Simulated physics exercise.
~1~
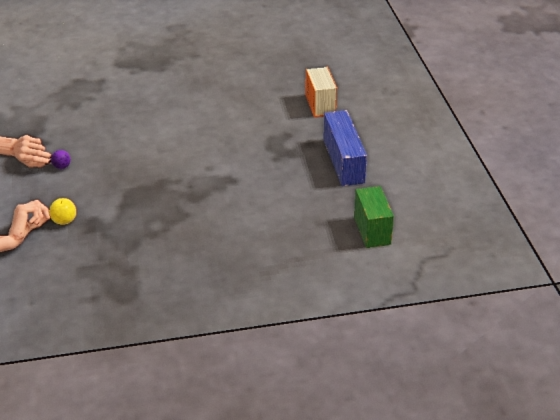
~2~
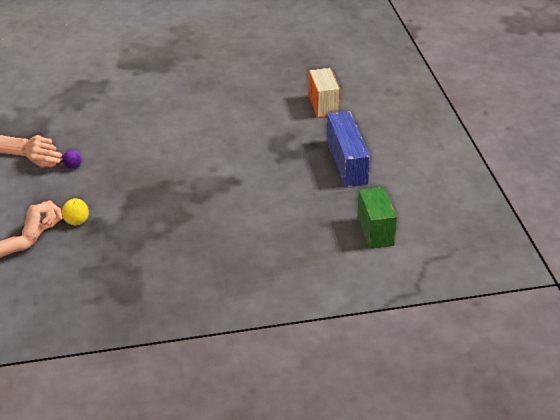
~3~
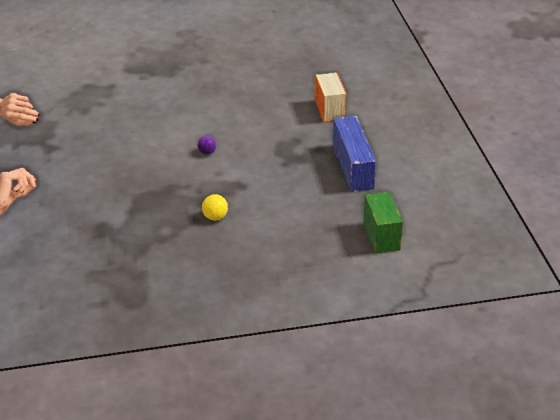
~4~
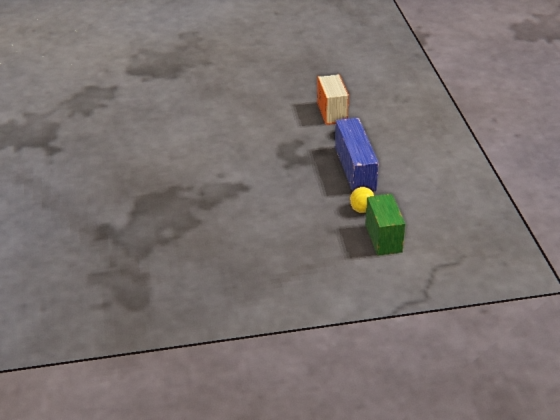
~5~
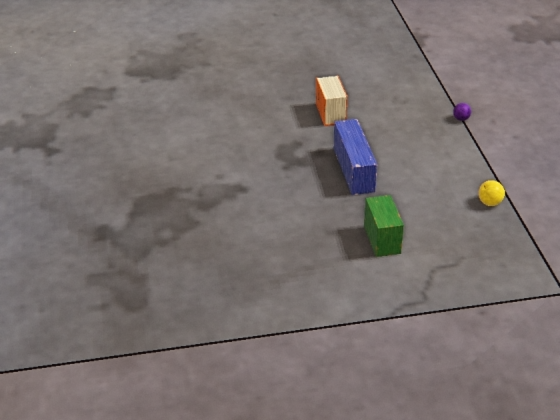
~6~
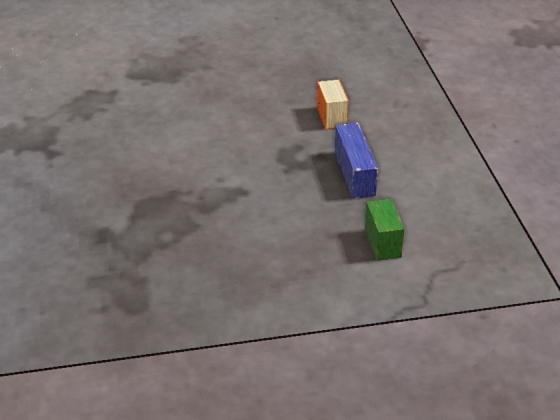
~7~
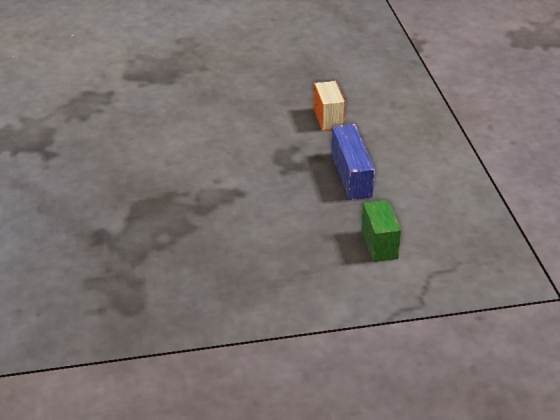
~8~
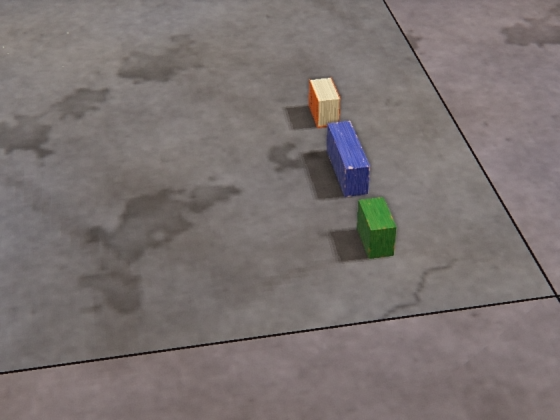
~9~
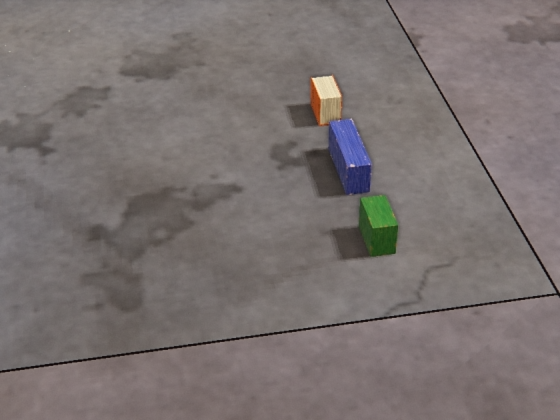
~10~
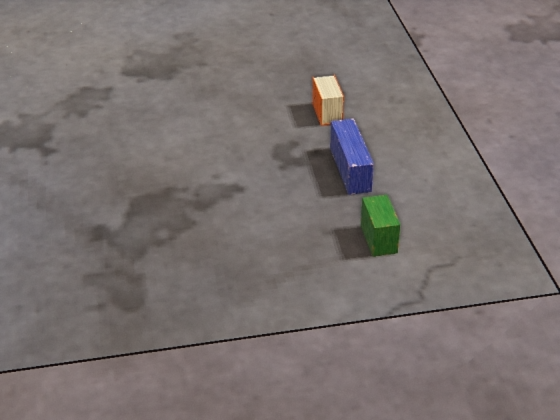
A yellow ball-like apple and a smaller purple ball start at the left, each held by a hand on a stained grey floor seen from above at a slant. Toward the right stand an orange and cream block, a long blue block and a green block, with narrow gaps between them. The hands push forward, let go and draw back as both roll right. The yellow one reaches the gap between blue and green, while the purple one is out of sight. Both then appear beyond the blocks and leave the view, and the three blocks remain standing in place.
